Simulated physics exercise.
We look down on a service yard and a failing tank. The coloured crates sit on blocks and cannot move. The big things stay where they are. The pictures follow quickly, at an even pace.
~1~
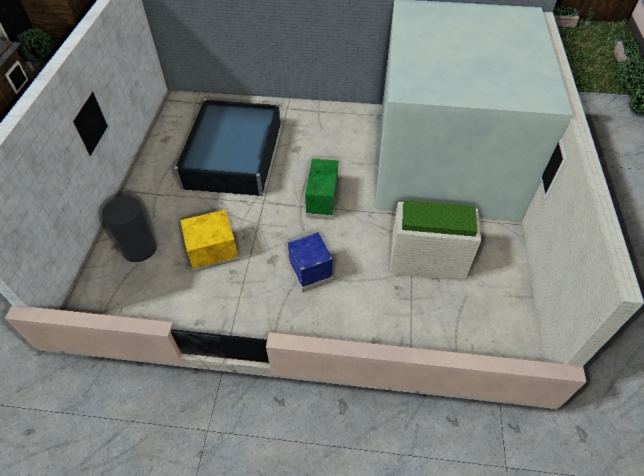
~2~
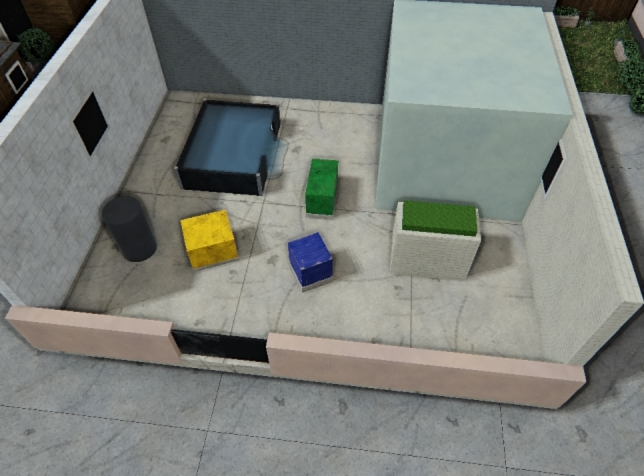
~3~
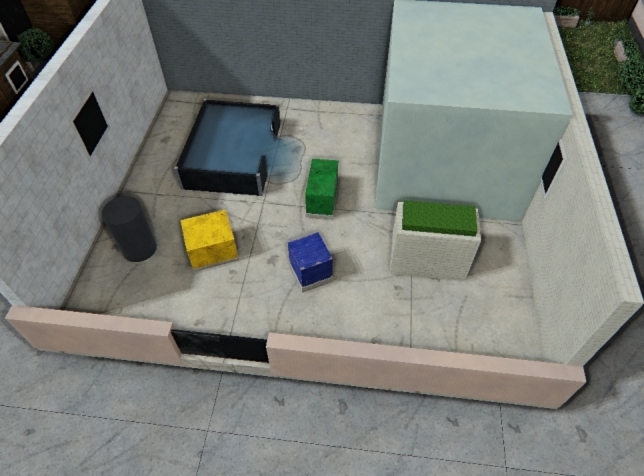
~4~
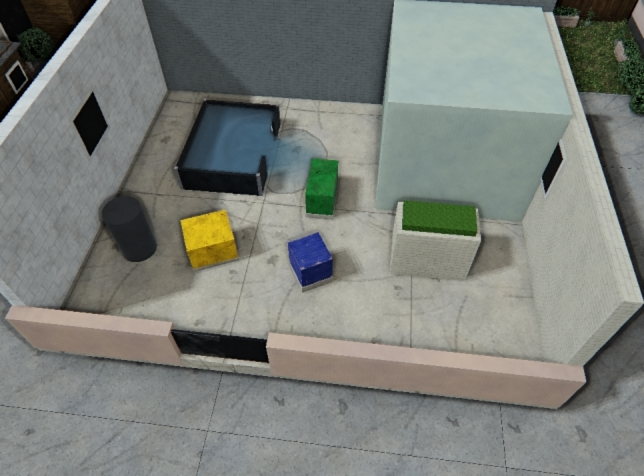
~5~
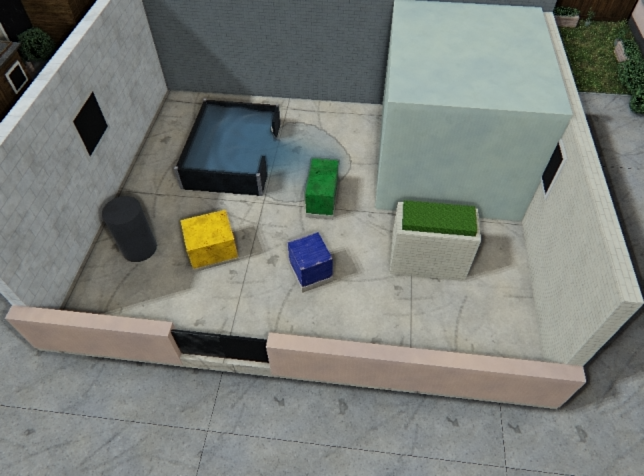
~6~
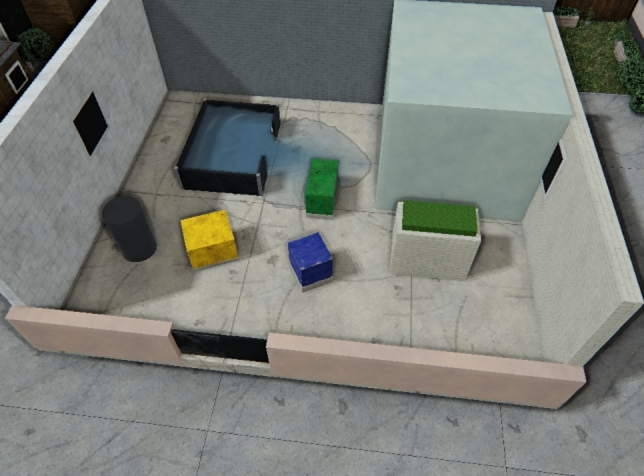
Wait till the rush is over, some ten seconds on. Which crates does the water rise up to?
In the end: The yellow crate stays dry; the green crate gets wet; the blue crate stays dry.
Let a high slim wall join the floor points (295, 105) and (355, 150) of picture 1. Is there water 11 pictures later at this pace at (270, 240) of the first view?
There: Under water.
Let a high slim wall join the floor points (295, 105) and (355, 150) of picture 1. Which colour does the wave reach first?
The green crate.
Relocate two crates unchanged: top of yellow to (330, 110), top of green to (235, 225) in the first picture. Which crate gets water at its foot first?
I say the yellow-painted one.
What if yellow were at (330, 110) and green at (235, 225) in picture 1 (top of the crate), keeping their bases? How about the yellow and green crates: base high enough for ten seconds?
My reading: The yellow one is topped, the green one remains dry.
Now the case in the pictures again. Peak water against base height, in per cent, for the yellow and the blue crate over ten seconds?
In turn 70 and 70 per cent.
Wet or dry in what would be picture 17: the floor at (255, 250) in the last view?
Answer: Flooded.
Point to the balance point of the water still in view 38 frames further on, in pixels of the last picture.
Around (282, 178).
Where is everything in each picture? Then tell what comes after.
Still water in the open tank at (230, 138), in the first frame.
The front is at (273, 177), out from the gap at (269, 153), in the second frame.
Water pours out at (269, 154) and has run to (293, 177), in the third frame.
The front is at a hidden place, out from the gap at (269, 153), in the fourth frame.
Water pours out at (269, 153) and has run to (345, 168), in the fifth frame.
Water pours out at (269, 153) and has run to (365, 170), in the sixth frame.
A moment on, water covers 15 % of the floor; the yellow crate not reached, the green crate water round its plinth, the blue crate not reached.
Next, water covers 25 % of the floor; the yellow crate water round its plinth, the green crate water round its plinth, the blue crate water round its plinth.
Then, water covers 35 % of the floor; the yellow crate water round its plinth, the green crate water round its plinth, the blue crate water round its plinth.
Later, water covers 60 % of the floor; the yellow crate water round its plinth, the green crate water round its plinth, the blue crate water round its plinth.
In the end, water covers 90 % of the floor; the yellow crate stayed above the water, the green crate was topped, the blue crate stayed above the water.
